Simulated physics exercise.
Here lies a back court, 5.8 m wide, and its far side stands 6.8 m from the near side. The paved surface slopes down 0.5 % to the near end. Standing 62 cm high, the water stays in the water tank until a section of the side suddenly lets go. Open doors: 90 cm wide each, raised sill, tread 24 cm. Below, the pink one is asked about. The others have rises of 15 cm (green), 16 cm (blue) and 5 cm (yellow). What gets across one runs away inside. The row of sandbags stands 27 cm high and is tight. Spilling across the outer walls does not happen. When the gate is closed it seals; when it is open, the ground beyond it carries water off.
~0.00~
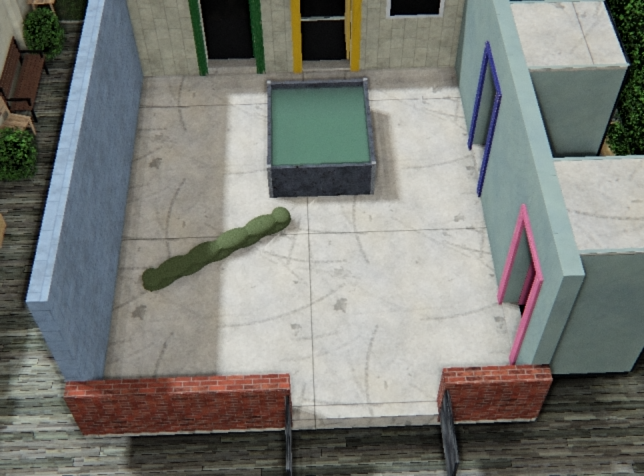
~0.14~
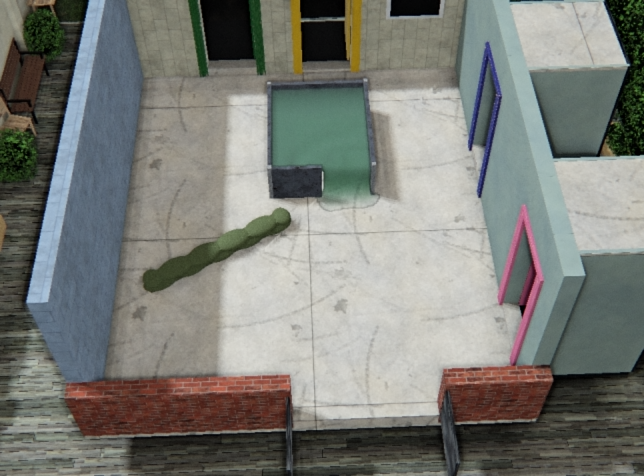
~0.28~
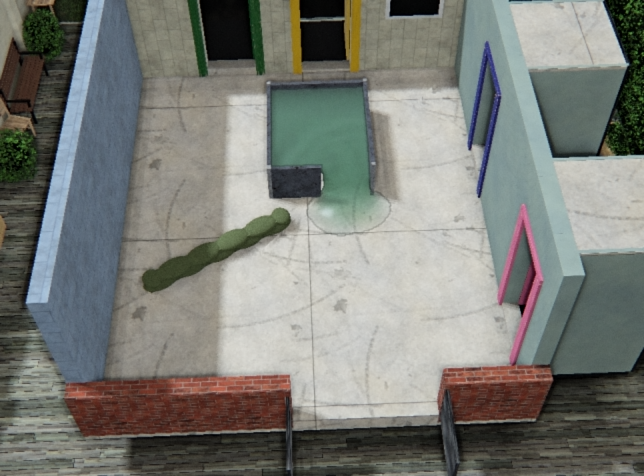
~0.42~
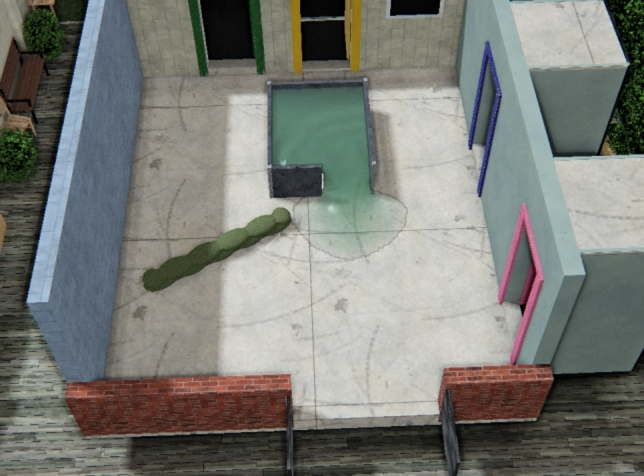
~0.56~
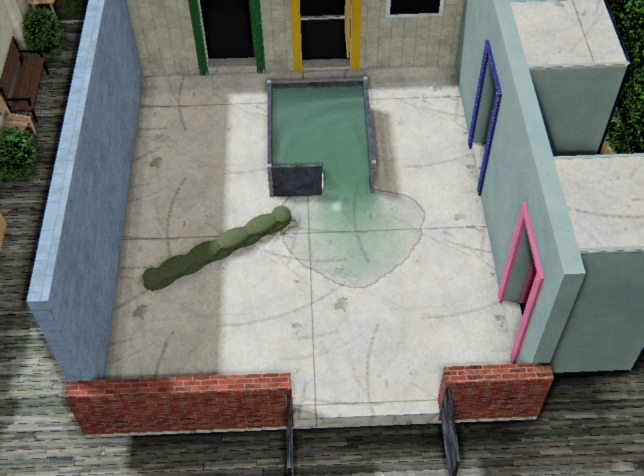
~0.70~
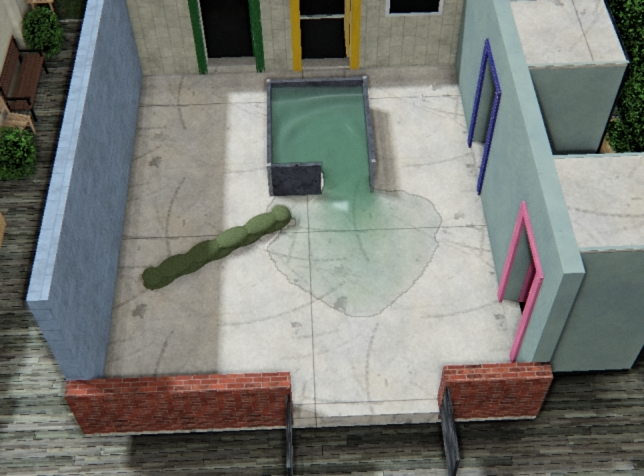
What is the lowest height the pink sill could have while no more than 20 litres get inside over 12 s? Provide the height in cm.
9.5 cm.
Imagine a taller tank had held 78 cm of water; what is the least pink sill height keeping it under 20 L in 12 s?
Then around 13.0 centimetres.
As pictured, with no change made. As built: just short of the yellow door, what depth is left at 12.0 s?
About 0.0 centimetres.
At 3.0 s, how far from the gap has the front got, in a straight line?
About 5.2 m.
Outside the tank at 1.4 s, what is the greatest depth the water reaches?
About 30 cm.
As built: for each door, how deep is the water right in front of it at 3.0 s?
In cm: Green 0, blue 0, yellow 0, pink 12.
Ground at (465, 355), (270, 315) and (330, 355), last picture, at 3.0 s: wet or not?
In that order: Wet, wet, under water.
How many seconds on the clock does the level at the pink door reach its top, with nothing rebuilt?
The depth peaks at about 4.0 seconds.
After 1.4 s water covers 30 % of the floor, deepest (30 cm) near (347, 199); it has not reached the pink door.
After 3.0 s water covers 40 % of the floor, deepest (22 cm) near (518, 392); 12 cm at the pink door, 10 litres in over its 7 cm sill.
After 12.0 s water covers 60 % of the floor, deepest (7 cm) near (101, 409); 4 cm at the pink door, 50 litres in over its 7 cm sill.
At the pink door as built, the water arrived by 1.6 s and peaked near 13 cm at 4.0 s.
With a sill of 8 cm, 37 litres would have come in within the 12 s; with 10.5 cm, 13 litres. So under 20 litres takes about 9.5 cm.
